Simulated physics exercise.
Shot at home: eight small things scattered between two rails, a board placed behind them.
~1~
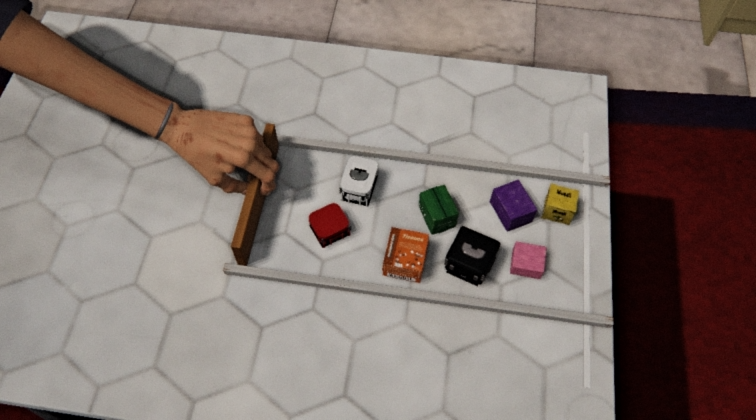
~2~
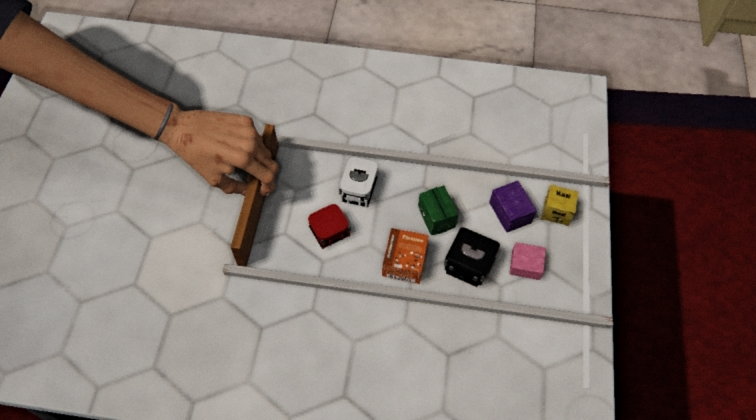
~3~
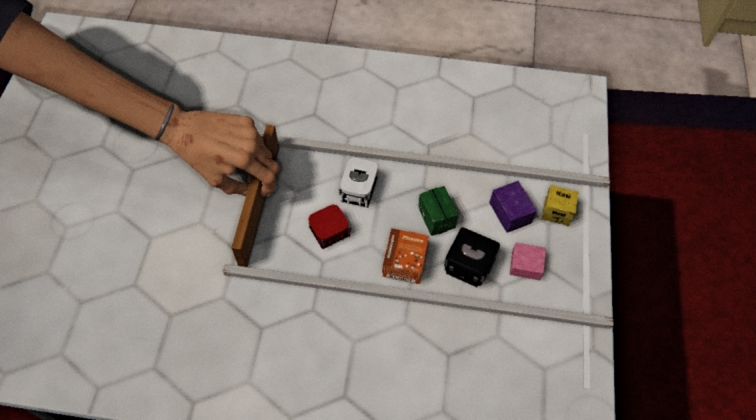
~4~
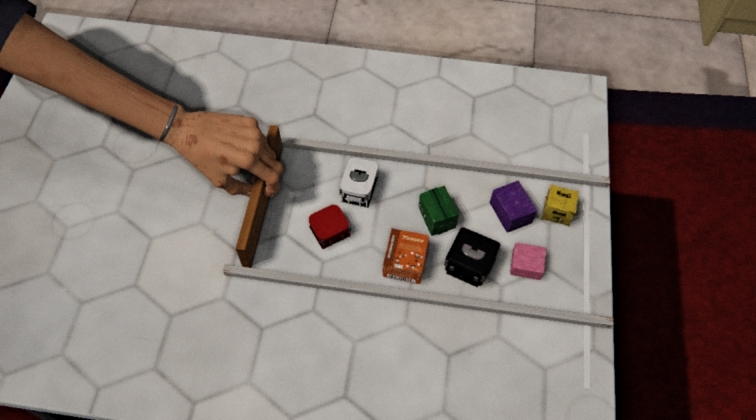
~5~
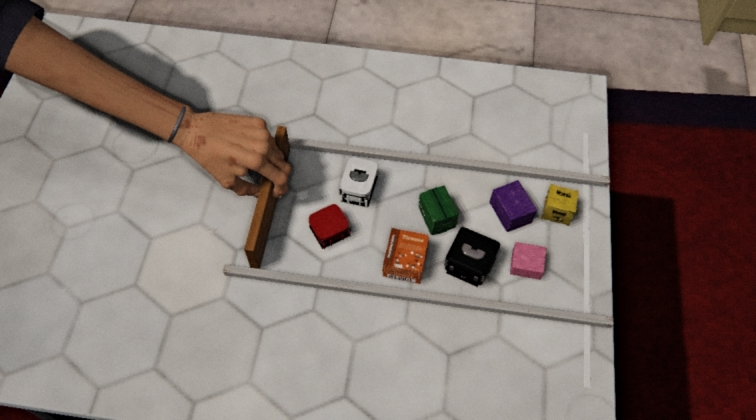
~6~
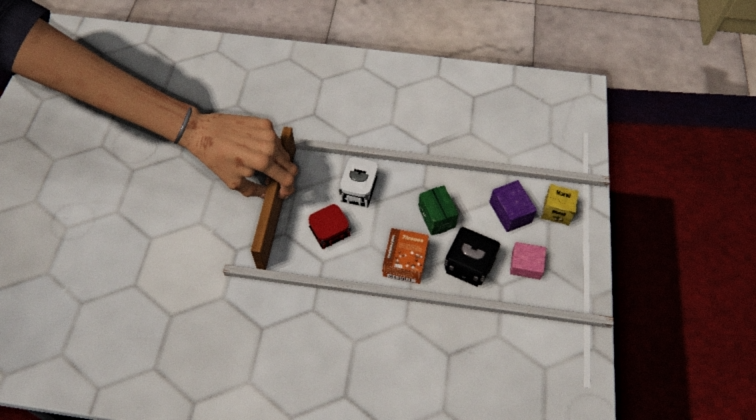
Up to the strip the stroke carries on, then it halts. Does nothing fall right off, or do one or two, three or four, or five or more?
The count that falls off is at least five.
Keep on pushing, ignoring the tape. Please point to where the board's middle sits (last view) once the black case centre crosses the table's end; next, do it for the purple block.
The black case puts it at (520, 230), the purple block at (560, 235).
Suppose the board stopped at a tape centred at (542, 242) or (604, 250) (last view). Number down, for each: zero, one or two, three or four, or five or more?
With the tape at the first place the answer is 3 or 4, and at the second place it's five or more.
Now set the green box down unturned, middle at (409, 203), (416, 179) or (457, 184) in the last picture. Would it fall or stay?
Slips off; Slips off; Slips off.
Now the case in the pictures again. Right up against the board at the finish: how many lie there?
That number would be 2.
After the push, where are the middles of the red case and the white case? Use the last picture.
For the red case it's (605, 263), and for the white case it's (605, 213).
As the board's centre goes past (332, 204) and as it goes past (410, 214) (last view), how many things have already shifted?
1, then 6.
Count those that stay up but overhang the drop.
It comes to 2.
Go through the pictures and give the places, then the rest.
The first frame shows yellow box (560, 205); pink block (528, 260); purple block (513, 206); board (257, 193); tape (586, 247).
The second frame shows pink block (528, 261); black case (471, 257).
The third frame shows purple block (513, 207); green box (438, 211).
The fourth frame shows yellow box (560, 206); orange box (406, 256).
The fifth frame shows pink block (528, 261); red case (329, 226).
The sixth frame shows yellow box (560, 205); pink block (528, 261); purple block (513, 206); board (275, 197); tape (586, 247).
Soon after, none off yet; yellow box at rest near (560, 205); pink block at rest near (528, 261); purple block at rest near (513, 206).
After that, none off yet; yellow box displaced about its own width near (590, 199); pink block displaced well along near (621, 261); purple block displaced about its own width near (563, 209).
In the end, the number that fall off is five or more; gone, orange box, green box, black case, purple block, pink block and yellow box.
